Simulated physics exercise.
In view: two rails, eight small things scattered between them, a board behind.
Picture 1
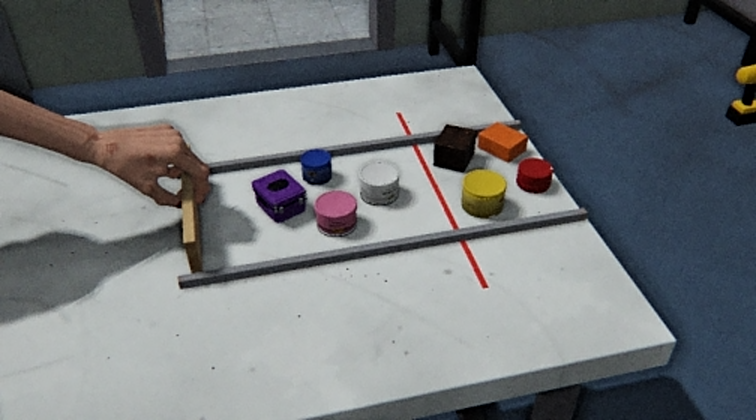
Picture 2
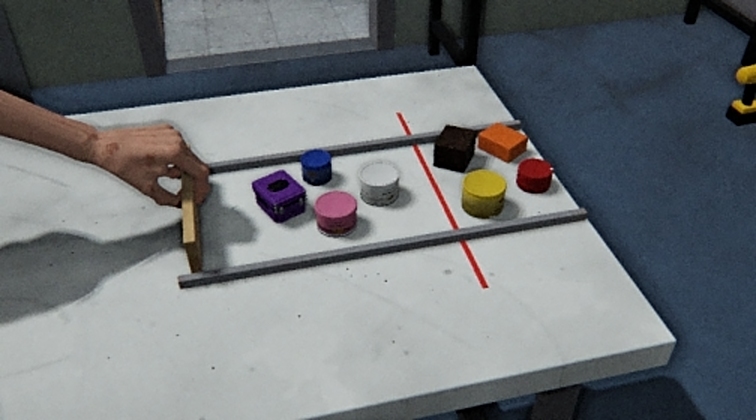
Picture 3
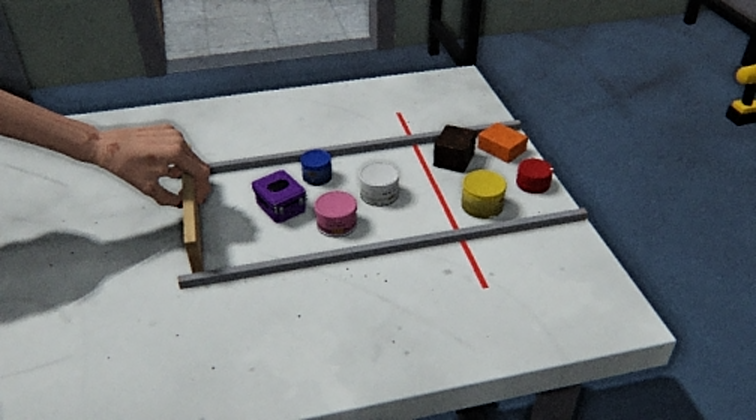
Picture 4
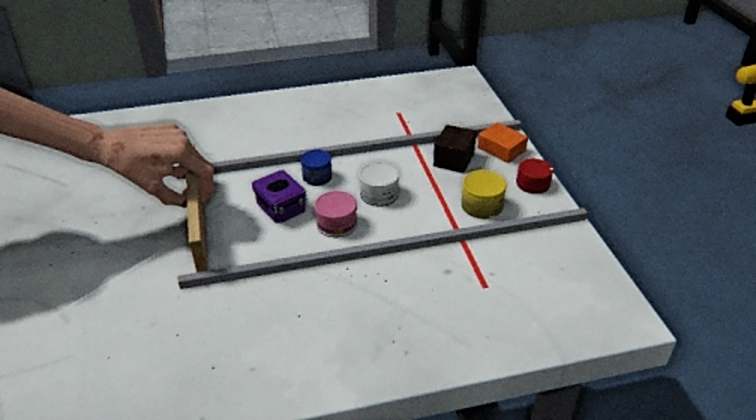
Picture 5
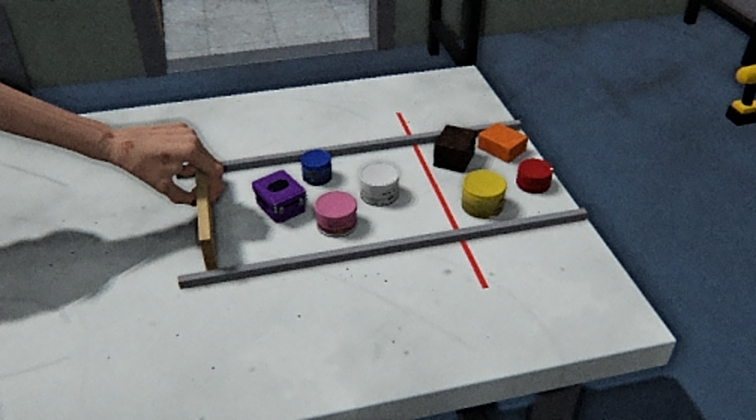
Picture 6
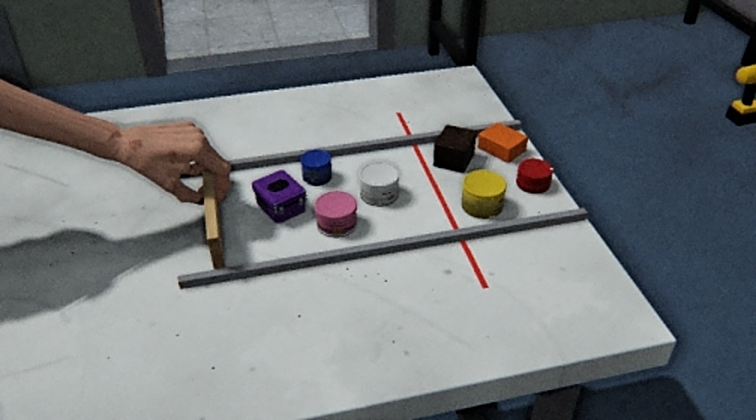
A hand sliding a wooden board slightly right between two rails on a white table, eight small coloured objects staying still.
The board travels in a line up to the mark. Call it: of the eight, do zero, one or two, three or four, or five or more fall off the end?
Zero fall off.
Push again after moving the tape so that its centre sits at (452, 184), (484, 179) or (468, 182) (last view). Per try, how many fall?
It would be 0, 2 and 0.
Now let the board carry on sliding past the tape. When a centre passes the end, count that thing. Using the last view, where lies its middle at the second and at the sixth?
Roughly (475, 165) for the earlier crossing, roughly (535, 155) for the later one.
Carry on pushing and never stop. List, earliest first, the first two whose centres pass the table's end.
First the red lid, then the orange block.
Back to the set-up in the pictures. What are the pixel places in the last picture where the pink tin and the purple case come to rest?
I'd put one at around (466, 196) and the other at around (451, 171).
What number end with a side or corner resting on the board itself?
3 of them.
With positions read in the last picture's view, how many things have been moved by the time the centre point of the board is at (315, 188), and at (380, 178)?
By then 3, and later 4.
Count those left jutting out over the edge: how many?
Count of overhanging things: 0.
A little later, none off yet; red lid at rest near (534, 176); orange block at rest near (503, 142); yellow tub at rest near (483, 194).
When it is over, the number that fall off is zero.
